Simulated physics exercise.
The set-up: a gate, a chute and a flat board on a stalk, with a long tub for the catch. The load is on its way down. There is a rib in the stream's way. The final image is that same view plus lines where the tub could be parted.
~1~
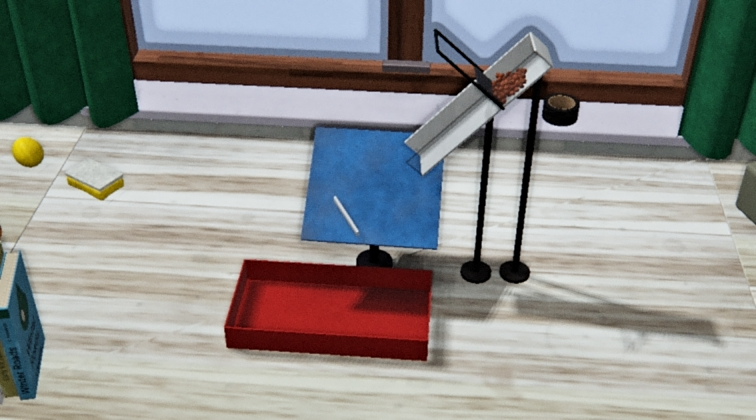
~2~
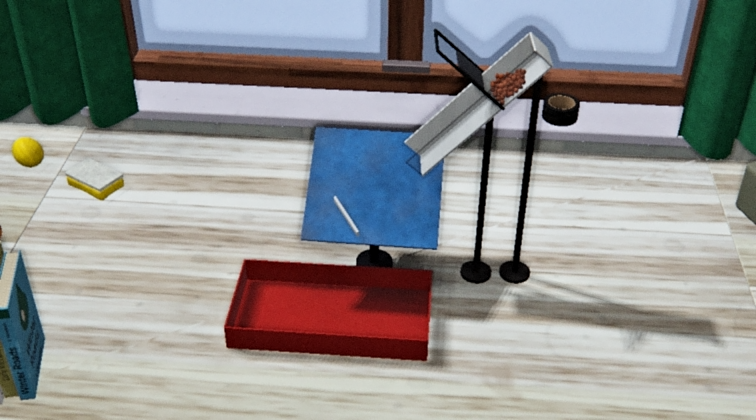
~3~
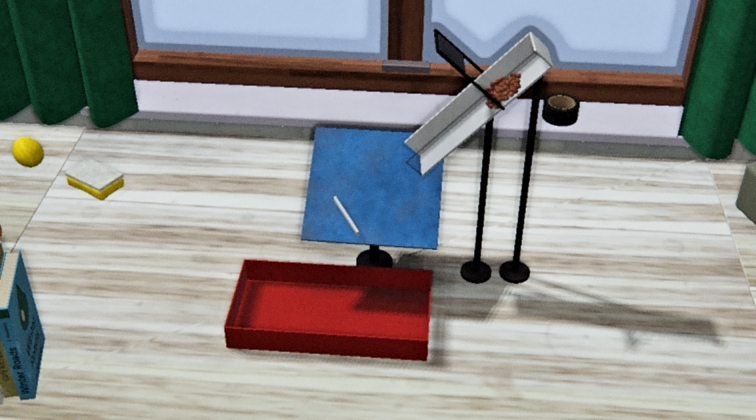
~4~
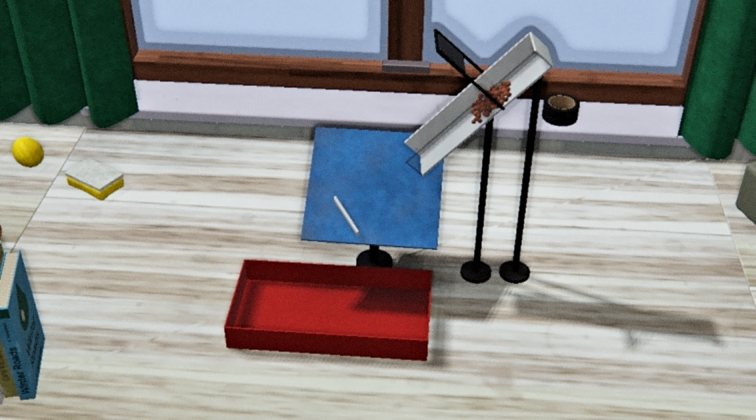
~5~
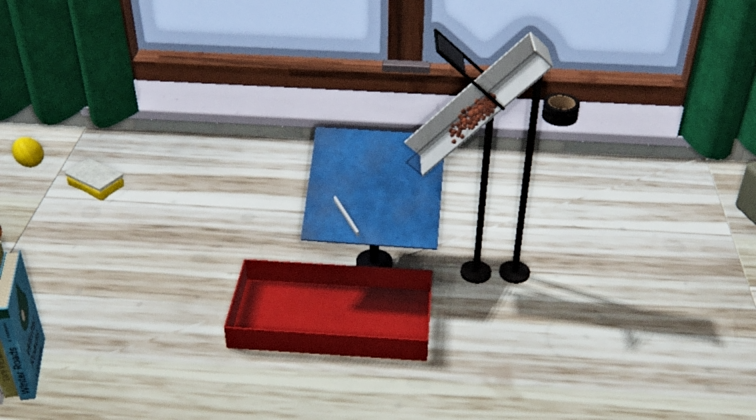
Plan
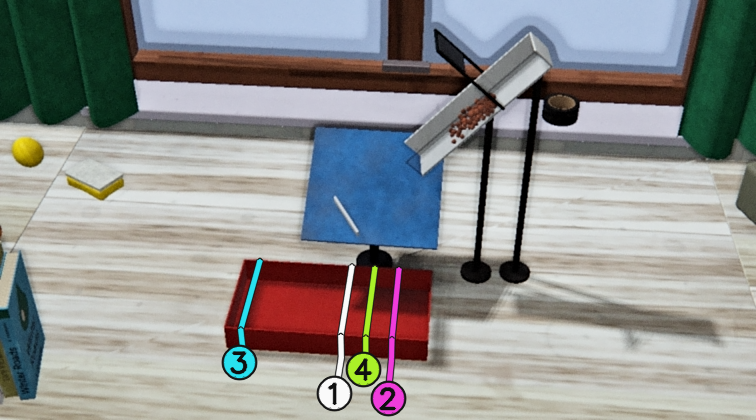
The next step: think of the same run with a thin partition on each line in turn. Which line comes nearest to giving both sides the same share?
4.
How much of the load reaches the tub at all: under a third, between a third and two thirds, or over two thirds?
Over two thirds.
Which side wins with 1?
The right side.
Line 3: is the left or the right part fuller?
The right side.
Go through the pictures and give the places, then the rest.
In the first picture, load behind the gate at (506, 82), clay pellets; lip of the chute at (422, 166), sloping fairly steeply.
In the second picture, middle of the board at (375, 186), tilted gently; middle of its low edge at (369, 244); of its high edge at (381, 131).
In the third picture, front corners of the tub at (224, 327) and (428, 340), empty; front of the load at (490, 105).
In the fourth picture, middle of the load at (492, 103); its front at (473, 112), about a third of the way to the lip; rib from (335, 197) to (358, 232).
In the fifth picture, middle of the load at (477, 115); its front at (451, 131), about two thirds of the way to the lip.
On the marked copy, line 1 crosses the front rim at (340, 335); line 2 crosses the front rim at (391, 338); line 3 crosses the front rim at (240, 328); line 4 crosses the front rim at (365, 336).
If 1 is chosen, of what is caught, a small part on the left of the divider, most on the right.
If 2 is chosen, of what is caught, nearly all on the left of the divider, a small part on the right.
If 3 is chosen, of what is caught, a stray few on the left of the divider, nearly all on the right.
If 4 is chosen, of what is caught, about two thirds on the left of the divider, about a third on the right.
